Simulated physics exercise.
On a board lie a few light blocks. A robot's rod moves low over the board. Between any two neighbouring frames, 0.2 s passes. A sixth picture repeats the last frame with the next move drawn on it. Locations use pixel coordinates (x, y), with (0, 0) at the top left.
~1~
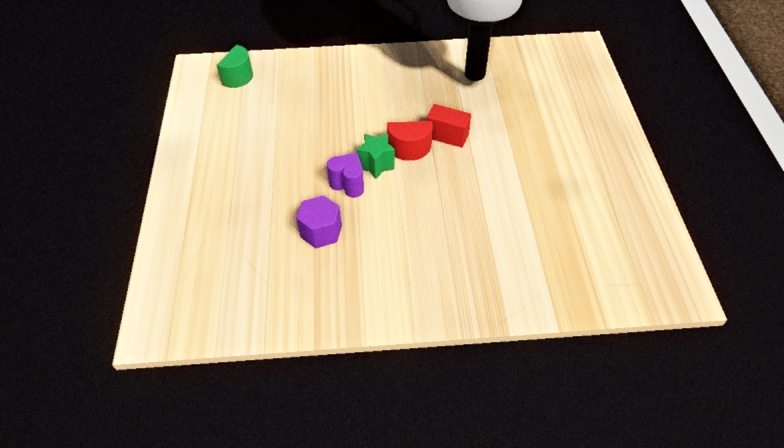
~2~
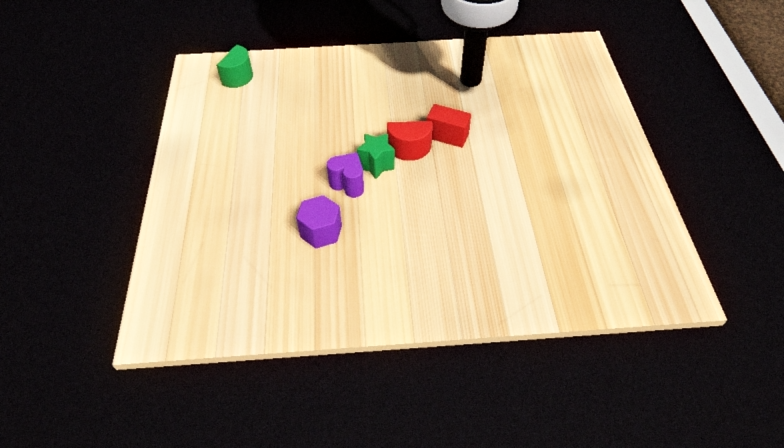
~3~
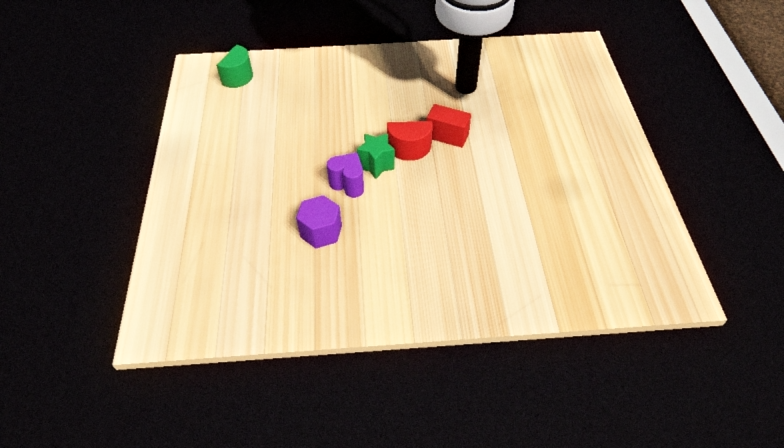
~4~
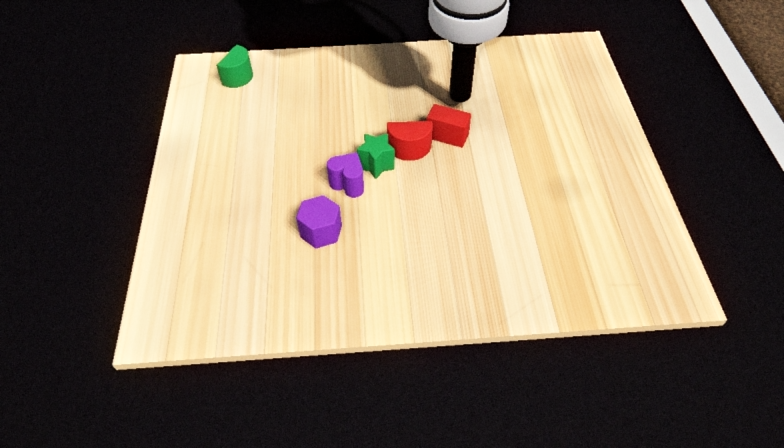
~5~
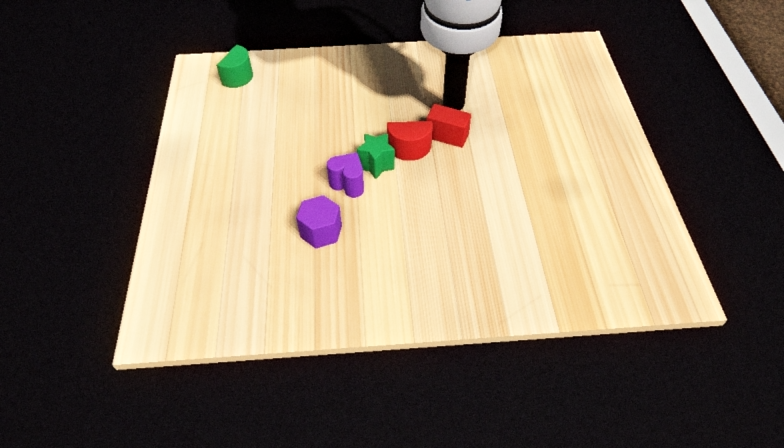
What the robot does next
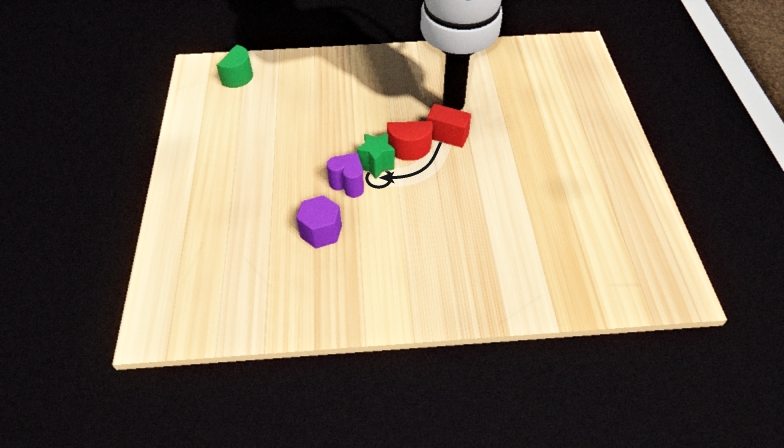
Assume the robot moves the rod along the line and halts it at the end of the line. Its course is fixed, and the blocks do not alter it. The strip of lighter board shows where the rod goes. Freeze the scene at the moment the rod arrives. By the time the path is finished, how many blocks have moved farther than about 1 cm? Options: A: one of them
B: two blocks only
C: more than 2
Answer: C.
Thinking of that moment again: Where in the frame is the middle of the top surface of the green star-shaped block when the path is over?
I expect it at (332, 138).
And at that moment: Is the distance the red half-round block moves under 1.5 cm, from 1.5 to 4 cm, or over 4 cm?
It shifts by more than 4 cm.
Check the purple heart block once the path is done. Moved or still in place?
That block is going to get moved.
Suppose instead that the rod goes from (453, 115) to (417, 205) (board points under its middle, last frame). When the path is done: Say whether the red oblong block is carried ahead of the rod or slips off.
It falls back or aside.
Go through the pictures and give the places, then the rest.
Rod tip (475, 76); block tops, purple heart block (346, 164); green star-shaped block (376, 144); red half-round block (410, 129); red oblong block (449, 115), in the first picture.
Rod (471, 81); blocks unchanged, in the second picture.
Rod (466, 88); blocks unchanged, in the third picture.
Rod (460, 96); blocks unchanged, in the fourth picture.
Rod (453, 106); purple heart block (346, 164); green star-shaped block (376, 144); red half-round block (410, 129); red oblong block (449, 115), in the fifth picture.
Path on the board, from (453, 115) by way of (440, 143) and (421, 171) to (379, 178).
What follows on the original path. One third of the way, rod (441, 135); red half-round block (405, 141), turned 70° clockwise; red oblong block (442, 140), turned 20° anticlockwise.
Two thirds of the way, rod (420, 162); green star-shaped block (366, 145), turned 20° clockwise; red half-round block (396, 147), turned 105° clockwise; red oblong block (443, 165), turned 40° anticlockwise.
At the end, rod (379, 169); purple heart block (328, 167), turned 40° anticlockwise; green star-shaped block (332, 138), turned 45° clockwise; red half-round block (358, 148), turned 125° clockwise; red oblong block (442, 165), turned 40° anticlockwise.
